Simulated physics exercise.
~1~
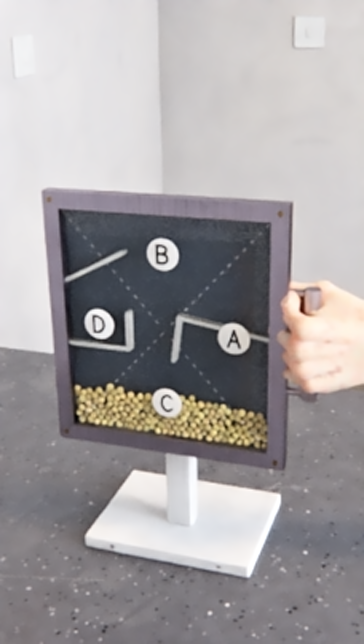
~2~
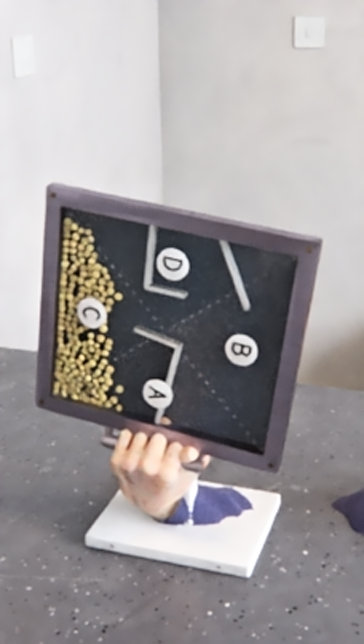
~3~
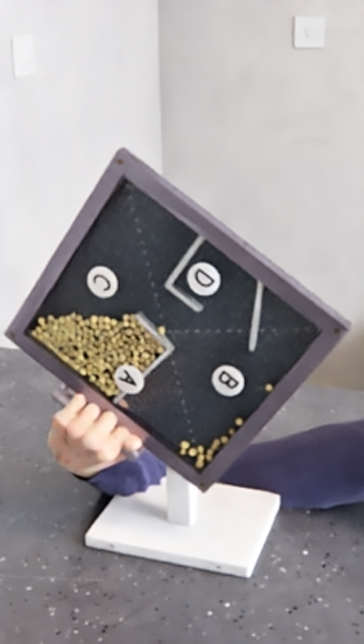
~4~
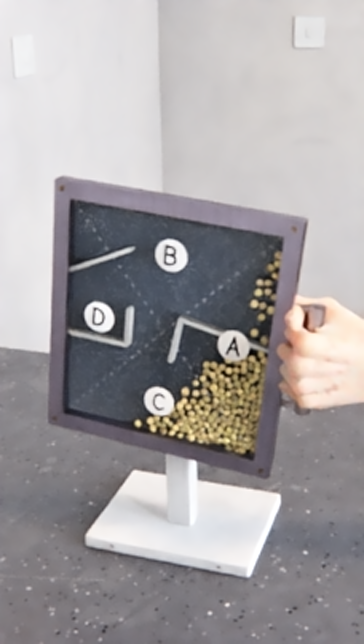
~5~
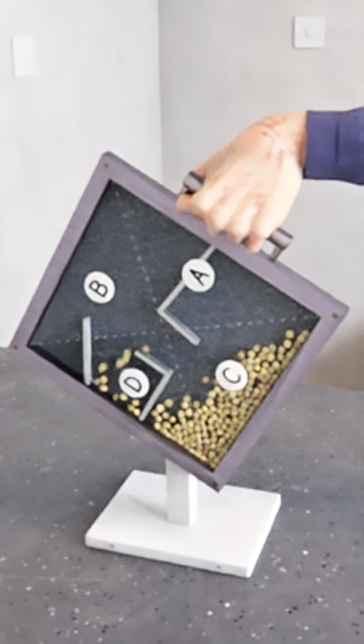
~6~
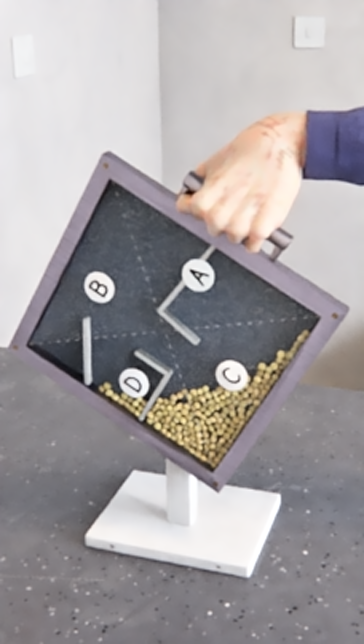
A hand turns a framed box of beans clockwise, then back anticlockwise until they settle low.
